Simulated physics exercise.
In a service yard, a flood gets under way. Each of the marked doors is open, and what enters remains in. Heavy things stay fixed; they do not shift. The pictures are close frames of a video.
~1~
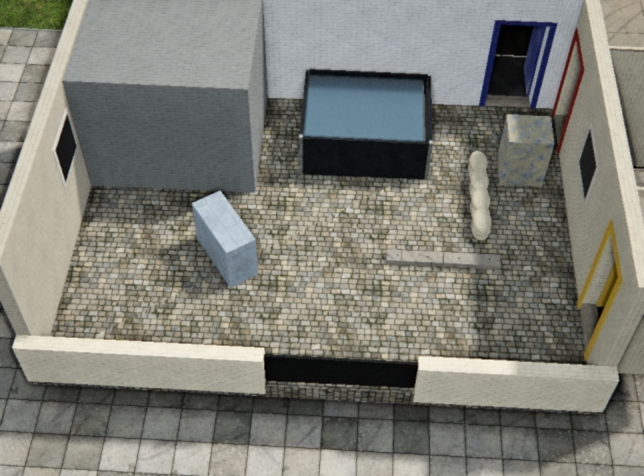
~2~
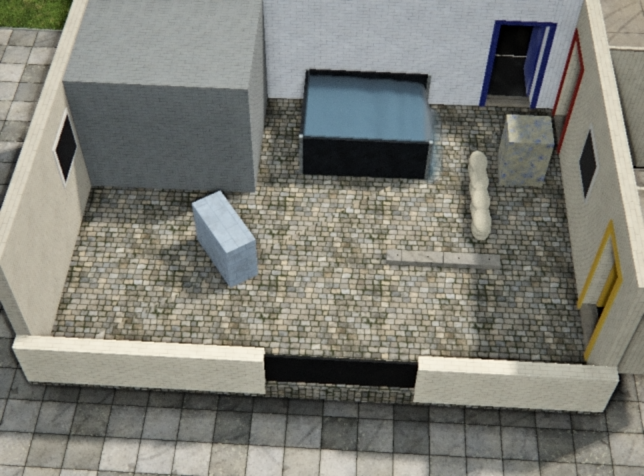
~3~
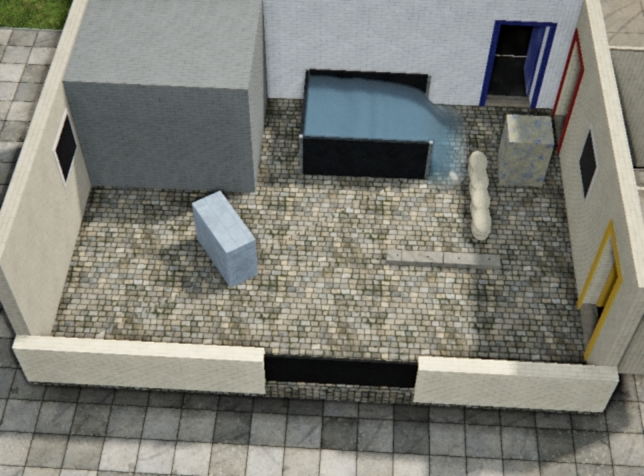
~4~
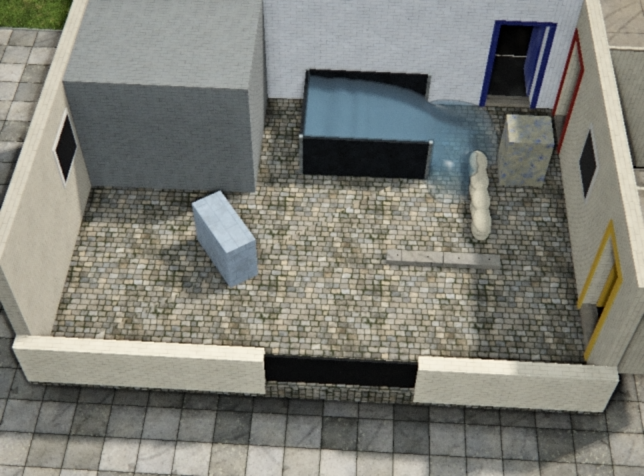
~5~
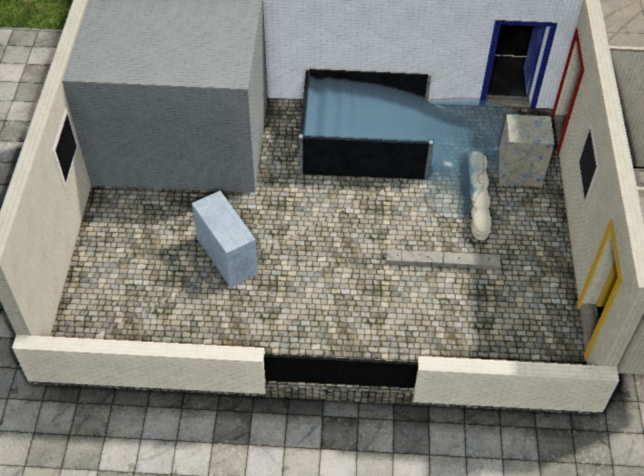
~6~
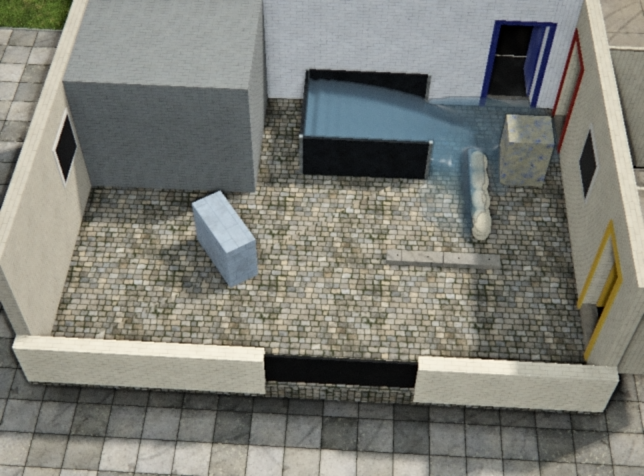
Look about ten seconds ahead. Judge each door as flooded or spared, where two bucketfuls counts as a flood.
The red door is flooded, the blue door is flooded, the yellow door is spared.
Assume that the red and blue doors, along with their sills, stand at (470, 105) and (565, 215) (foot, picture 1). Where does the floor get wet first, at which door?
Earliest to get wet is the red-painted one.
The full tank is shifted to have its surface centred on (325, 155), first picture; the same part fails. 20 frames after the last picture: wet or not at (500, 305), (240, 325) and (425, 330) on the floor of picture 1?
First one gets inundated, next one stays unwetted, last one gets inundated.
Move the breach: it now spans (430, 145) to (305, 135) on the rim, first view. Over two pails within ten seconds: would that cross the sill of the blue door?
Blue door: Remains below.
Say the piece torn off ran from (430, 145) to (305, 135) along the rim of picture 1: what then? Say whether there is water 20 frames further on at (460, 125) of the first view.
At the point asked about: Unwetted.
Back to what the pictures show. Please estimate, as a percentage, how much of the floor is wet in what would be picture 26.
Around 60 in a hundred.
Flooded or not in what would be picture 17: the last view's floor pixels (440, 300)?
At that place: Flooded.
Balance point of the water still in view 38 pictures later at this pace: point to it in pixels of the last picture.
The water centres close to (419, 217).
A moment on, water covers 25 % of the floor; the red door far over two buckets in, the blue door under two buckets in, the yellow door not reached.
Next, water covers 40 % of the floor; the red door far over two buckets in, the blue door over two buckets in, the yellow door not reached.
Then, water covers 60 % of the floor; the red door far over two buckets in, the blue door far over two buckets in, the yellow door wet at the sill, nothing in.
Later, water covers 75 % of the floor; the red door far over two buckets in, the blue door far over two buckets in, the yellow door wet at the sill, nothing in.
In the end, water covers 95 % of the floor; the red door far over two buckets in, the blue door far over two buckets in, the yellow door wet at the sill, nothing in.
